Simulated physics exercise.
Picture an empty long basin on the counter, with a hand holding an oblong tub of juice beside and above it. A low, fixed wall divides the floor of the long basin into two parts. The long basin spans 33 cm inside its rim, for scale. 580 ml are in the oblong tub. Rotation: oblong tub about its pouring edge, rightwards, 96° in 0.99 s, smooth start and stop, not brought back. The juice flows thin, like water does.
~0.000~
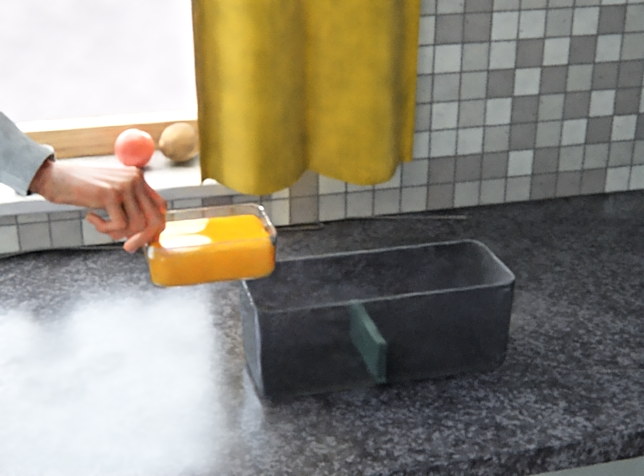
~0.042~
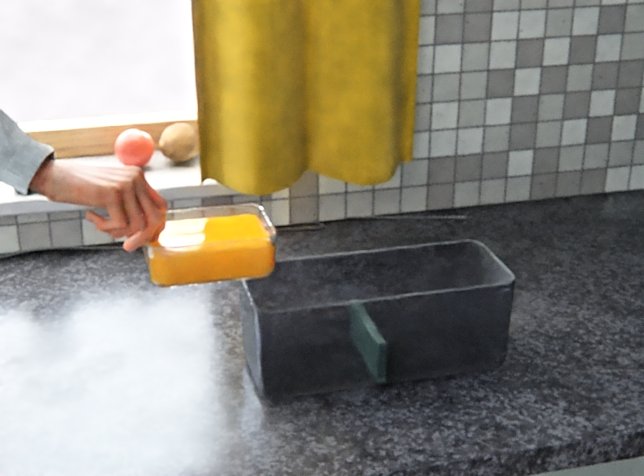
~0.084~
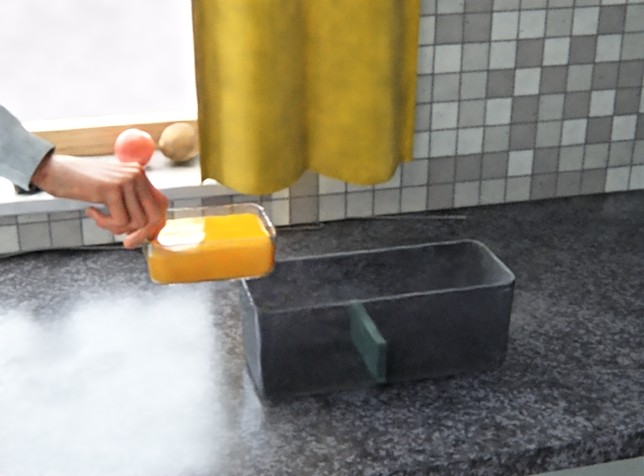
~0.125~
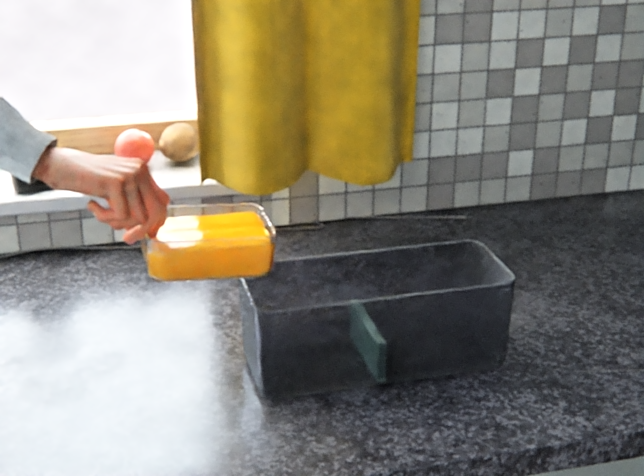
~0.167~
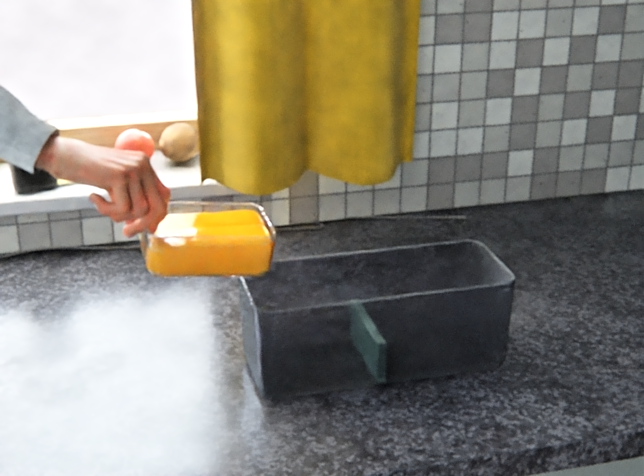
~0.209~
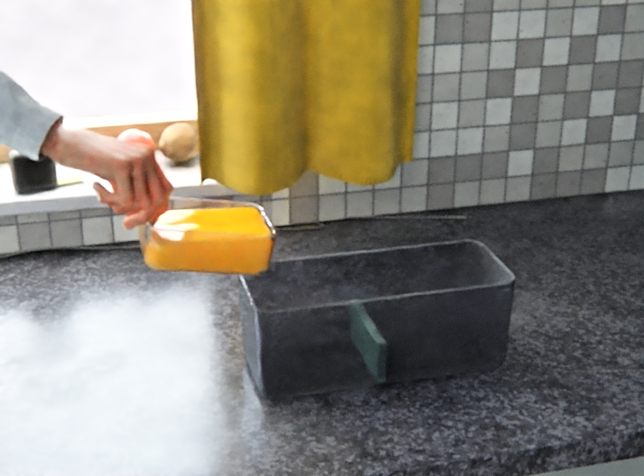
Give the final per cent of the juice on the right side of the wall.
The right side ends with about 8 per cent.
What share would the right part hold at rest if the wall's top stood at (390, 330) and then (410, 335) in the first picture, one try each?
In order, 10 and 15 per cent.
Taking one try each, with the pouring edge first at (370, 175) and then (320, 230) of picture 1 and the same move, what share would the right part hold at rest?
Near 90 in a hundred on the first go and near 75 in a hundred on the second.
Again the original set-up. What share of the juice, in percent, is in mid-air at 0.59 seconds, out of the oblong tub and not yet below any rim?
44 %.
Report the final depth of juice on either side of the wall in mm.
Some 26 mm on the left and some 2 mm on the right.
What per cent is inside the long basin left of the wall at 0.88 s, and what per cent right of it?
Left roughly 76, right roughly 6.
By 0.59 s the tilt is 63° and 42 per cent is still to pour, 14 is left of the wall and 0 right of it.
By 0.88 s the tilt is 93° and 7 per cent is still to pour, 76 is left of the wall and 6 right of it.
By 1.17 s the tilt is 96° and 0 per cent is still to pour, 85 is left of the wall and 7 right of it.
By 1.49 s the tilt is 96° and 0 per cent is still to pour, 86 is left of the wall and 8 right of it.
At rest 86 per cent lies left of the wall, 8 right of it and 6 outside.
